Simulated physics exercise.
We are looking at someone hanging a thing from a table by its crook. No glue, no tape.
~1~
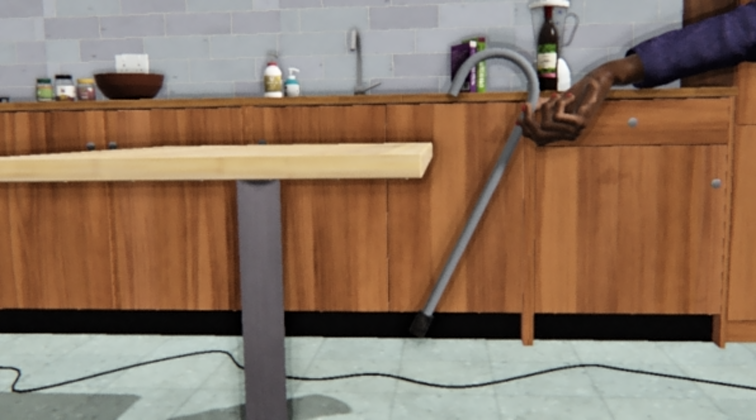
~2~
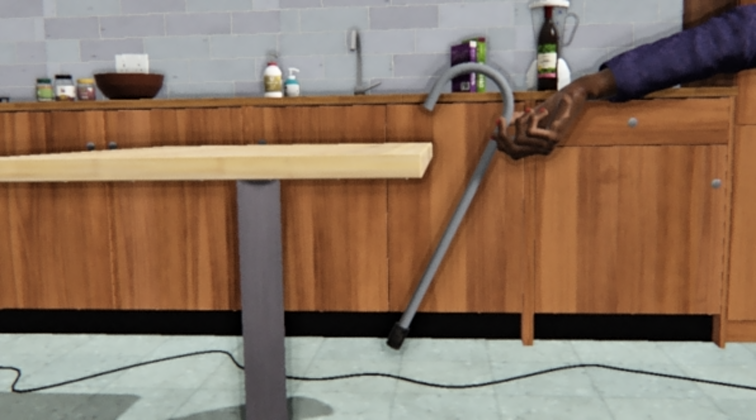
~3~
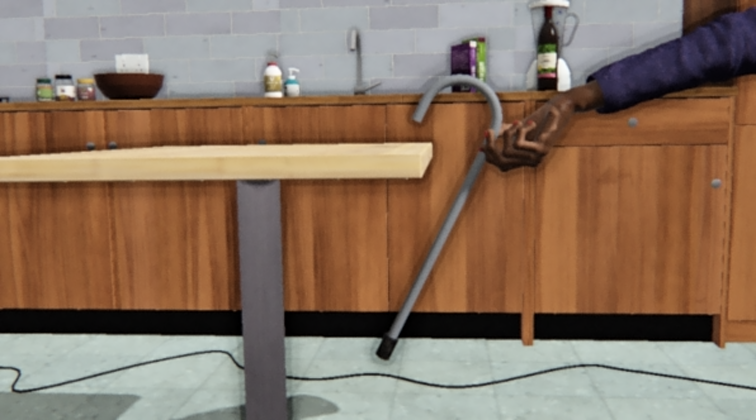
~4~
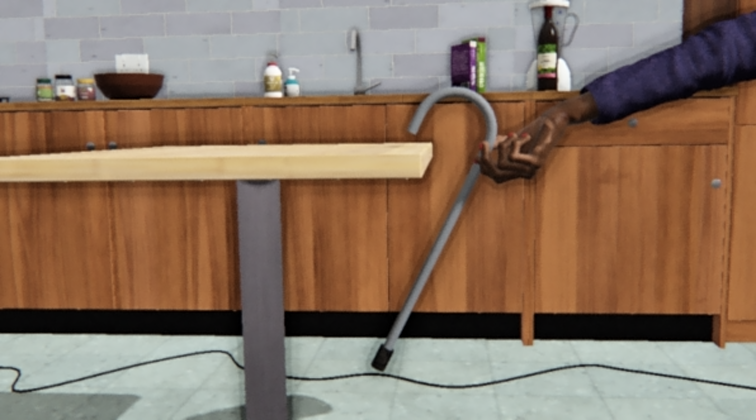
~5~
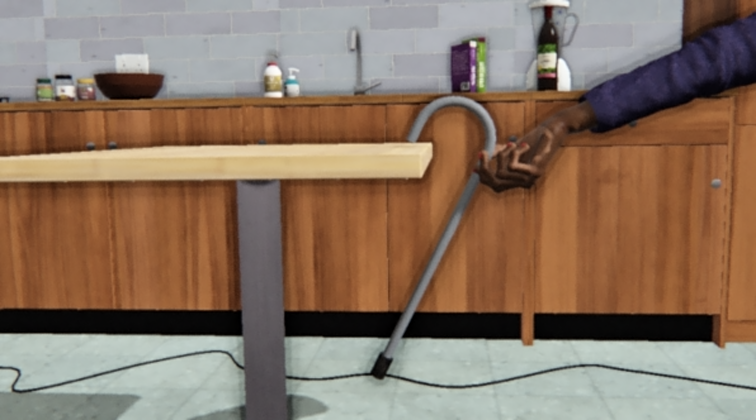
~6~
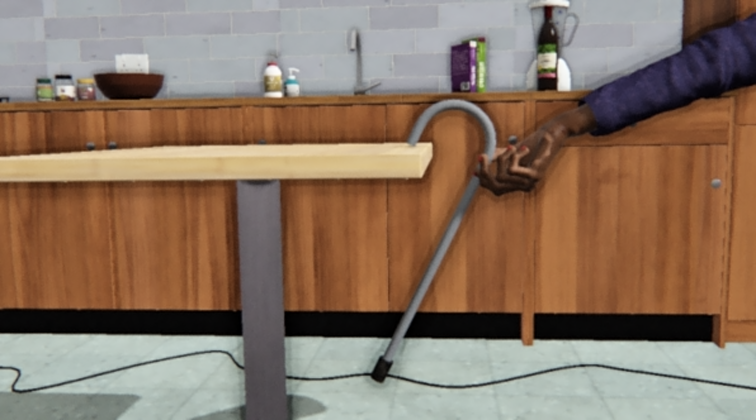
In a kitchen, a hand held a grey cane near a wooden table, moved it left and then lowered it until its crook hooked over the table's right edge, the hand still holding on.
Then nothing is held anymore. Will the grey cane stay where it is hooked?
Looks like it will stay where it is.
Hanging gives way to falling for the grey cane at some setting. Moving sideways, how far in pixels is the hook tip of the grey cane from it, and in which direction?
16 pixels right, about.
Then, 0.40 s past the last view, grey cane at rest near (409, 238).
Finally, the grey cane remains in place, near (409, 238).
